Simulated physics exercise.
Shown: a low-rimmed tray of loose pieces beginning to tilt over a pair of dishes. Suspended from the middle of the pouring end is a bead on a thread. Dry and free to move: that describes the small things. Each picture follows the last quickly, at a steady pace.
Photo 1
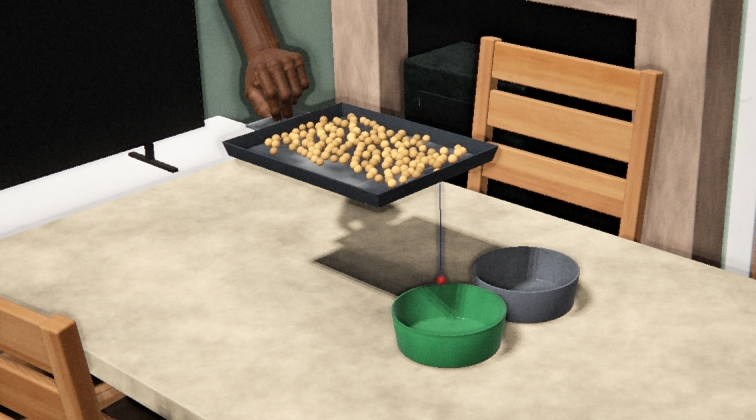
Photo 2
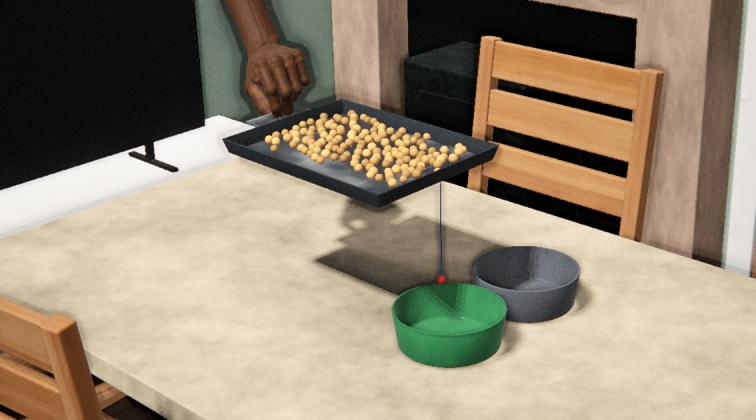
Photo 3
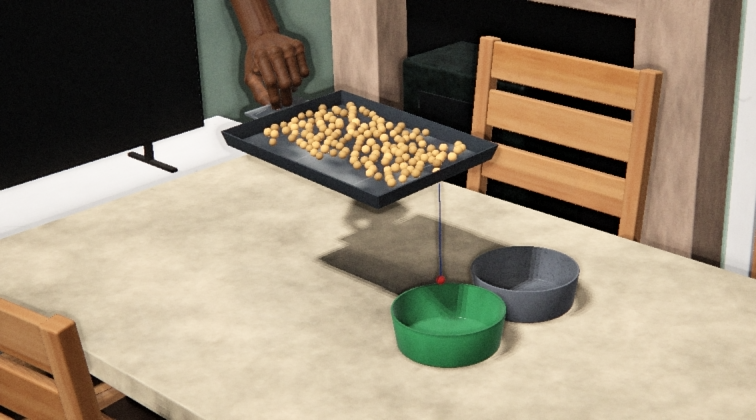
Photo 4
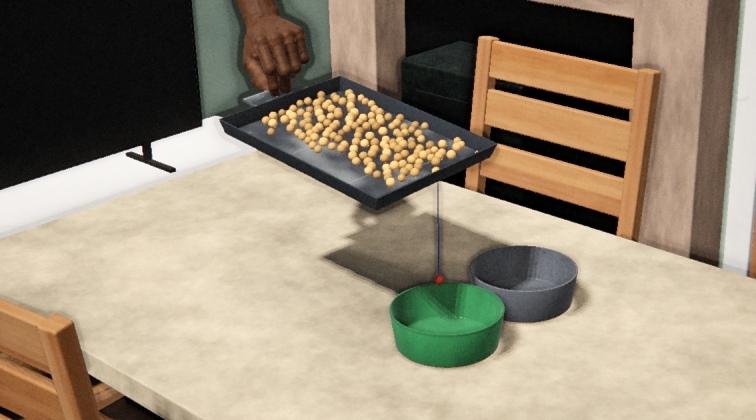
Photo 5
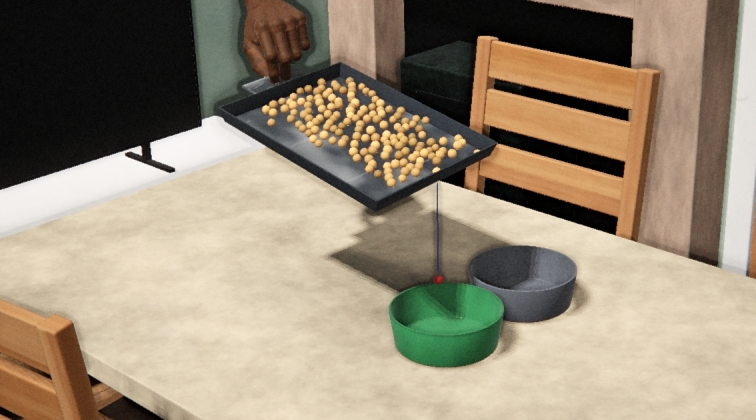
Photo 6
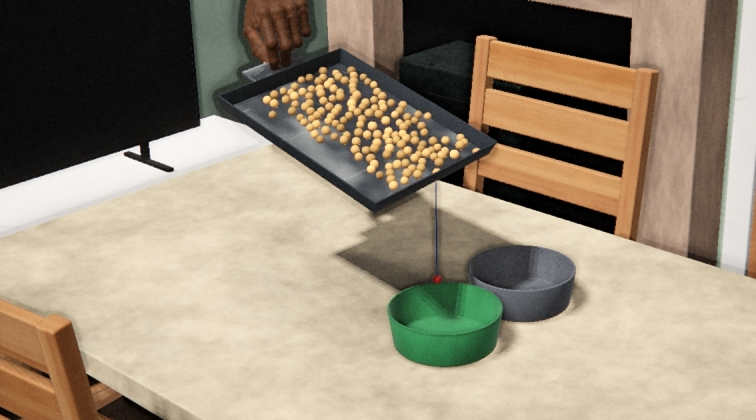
A dark hand raises the far end of a black, low-rimmed tray of round tan beads above a pale mottled table, seen from above at an angle in a room with wooden chairs. A green dish stands left of a grey one beneath, beside a red bead on a thread. The tray slants gradually toward its near left corner, its beads shifting slightly, while the view stays almost still.
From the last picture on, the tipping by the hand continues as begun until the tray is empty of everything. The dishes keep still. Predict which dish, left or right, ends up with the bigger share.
The dish to the left will collect more.
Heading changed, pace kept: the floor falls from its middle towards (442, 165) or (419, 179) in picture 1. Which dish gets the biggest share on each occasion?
The rightmost dish, then the leftmost dish.
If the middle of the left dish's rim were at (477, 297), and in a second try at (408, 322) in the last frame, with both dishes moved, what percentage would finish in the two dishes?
First try: Around 20 percent; second try: Around 90 percent.
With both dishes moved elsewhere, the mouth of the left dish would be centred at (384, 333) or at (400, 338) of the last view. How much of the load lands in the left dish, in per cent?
Near 70 % and 80 %.
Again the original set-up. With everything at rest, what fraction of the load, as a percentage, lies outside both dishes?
I'd say roughly 50 per cent of the load.
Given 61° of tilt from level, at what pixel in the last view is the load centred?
The centre of the load shows up near (408, 186) in the last view.
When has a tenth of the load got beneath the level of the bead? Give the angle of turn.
Roughly 60 degrees at that moment.
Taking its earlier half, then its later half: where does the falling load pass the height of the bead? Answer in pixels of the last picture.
At (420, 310) for the first part, then at (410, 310) for the others.
Shortly afterwards, tray tipped steeply; the bulk on the tray; only a few in the left dish; a little outside both; a little in the air.
Next, tray tipped right over; only a few on the tray; near half in the left dish; near a third outside both; a little in the air.
Some moments later, tray tipped past a quarter turn; near half in the left dish; near half outside both.
In the end, tray tipped past a quarter turn; near half in the left dish; none at all in the right dish; near half outside both.
